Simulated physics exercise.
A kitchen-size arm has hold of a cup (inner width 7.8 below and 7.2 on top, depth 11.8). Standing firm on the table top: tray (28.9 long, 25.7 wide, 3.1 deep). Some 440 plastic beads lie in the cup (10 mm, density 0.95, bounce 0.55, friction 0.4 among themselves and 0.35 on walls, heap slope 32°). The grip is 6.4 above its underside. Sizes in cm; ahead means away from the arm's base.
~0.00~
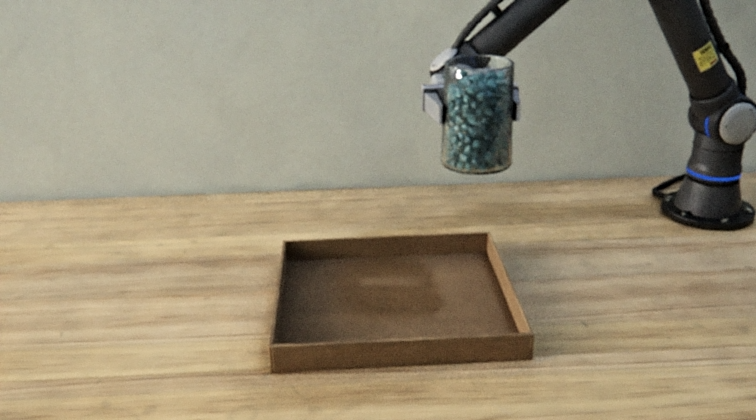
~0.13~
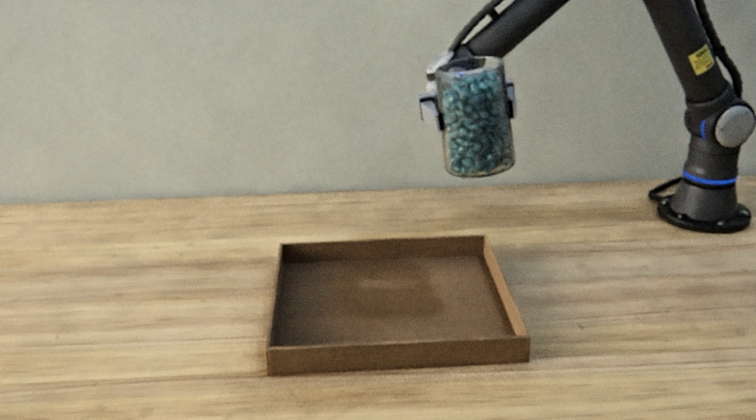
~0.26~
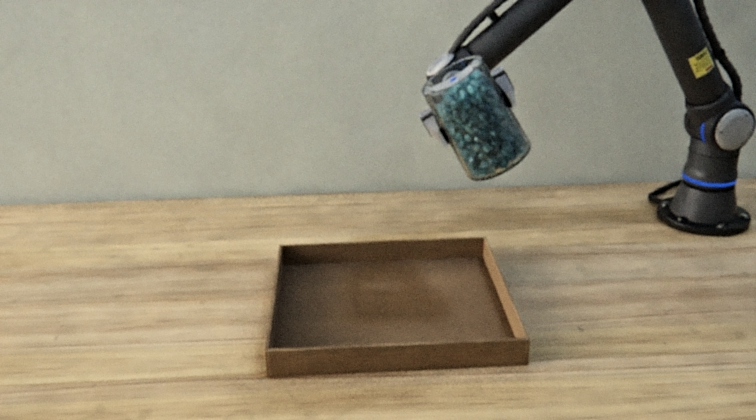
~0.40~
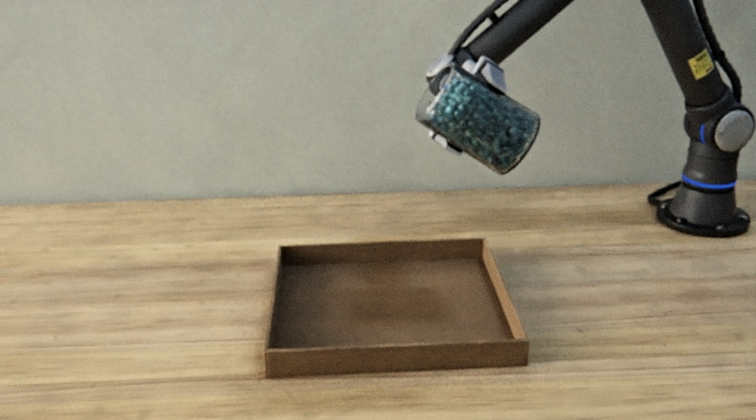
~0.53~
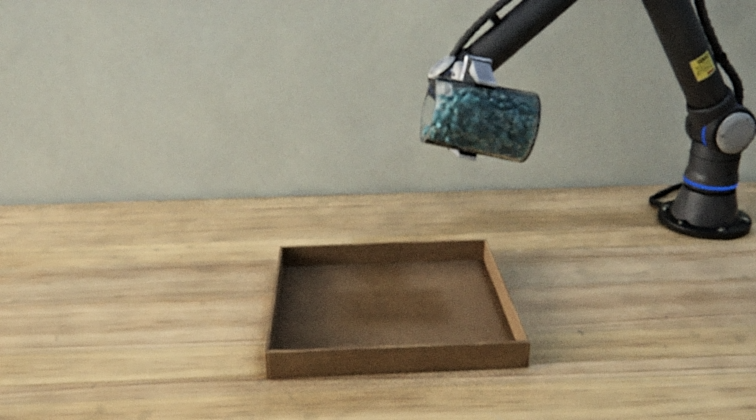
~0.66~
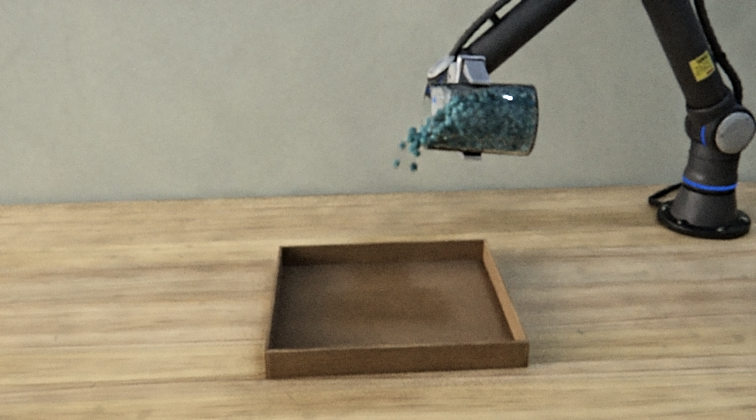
A clear cup full of teal beads hangs in a black robot arm's grip above a pale wooden table, seen from the front and slightly above against a plain grey-green wall. An empty, shallow brown tray sits below the cup, and the arm's blue-ringed base stands at right. The arm tilts the cup leftward until it lies nearly sideways, and a few beads spill from its mouth.
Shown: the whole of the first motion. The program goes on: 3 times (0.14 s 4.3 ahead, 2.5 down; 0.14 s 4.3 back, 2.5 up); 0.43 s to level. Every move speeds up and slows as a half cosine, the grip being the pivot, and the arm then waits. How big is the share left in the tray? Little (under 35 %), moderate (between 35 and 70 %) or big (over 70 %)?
In the tray the share is moderate, between 35 and 70 %.
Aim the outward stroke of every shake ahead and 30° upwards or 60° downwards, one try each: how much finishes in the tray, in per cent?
Some 80 and 25 per cent.
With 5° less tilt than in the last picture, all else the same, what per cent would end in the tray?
Then about 40 per cent.
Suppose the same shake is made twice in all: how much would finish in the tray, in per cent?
In that case some 45 per cent.
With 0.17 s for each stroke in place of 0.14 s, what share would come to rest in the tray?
Then about 45 per cent.
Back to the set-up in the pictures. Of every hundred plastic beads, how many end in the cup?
Roughly 45 per cent.
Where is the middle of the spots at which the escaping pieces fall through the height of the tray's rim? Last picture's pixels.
Near (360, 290).
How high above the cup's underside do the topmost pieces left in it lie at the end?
Some 6.5 cm.
After 1.17 s, tilted 86° forward, highest piece 26 above the table; 302 in the cup, 105 in the tray, 1 on the table or floor, 30 in flight or on a rim.
After 1.68 s, tilted 55° forward, highest piece 27 above the table; 225 in the tray, 198 in the cup, 5 on the table or floor, 10 in flight or on a rim.
After 2.13 s, level, highest piece 26 above the table; 235 in the tray, 198 in the cup, 5 on the table or floor.
After 3.18 s, level, highest piece 26 above the table; 235 in the tray, 198 in the cup, 5 on the table or floor.
At rest, 235 in the tray, 198 in the cup, 5 on the table or floor. That is 54 % in the tray.
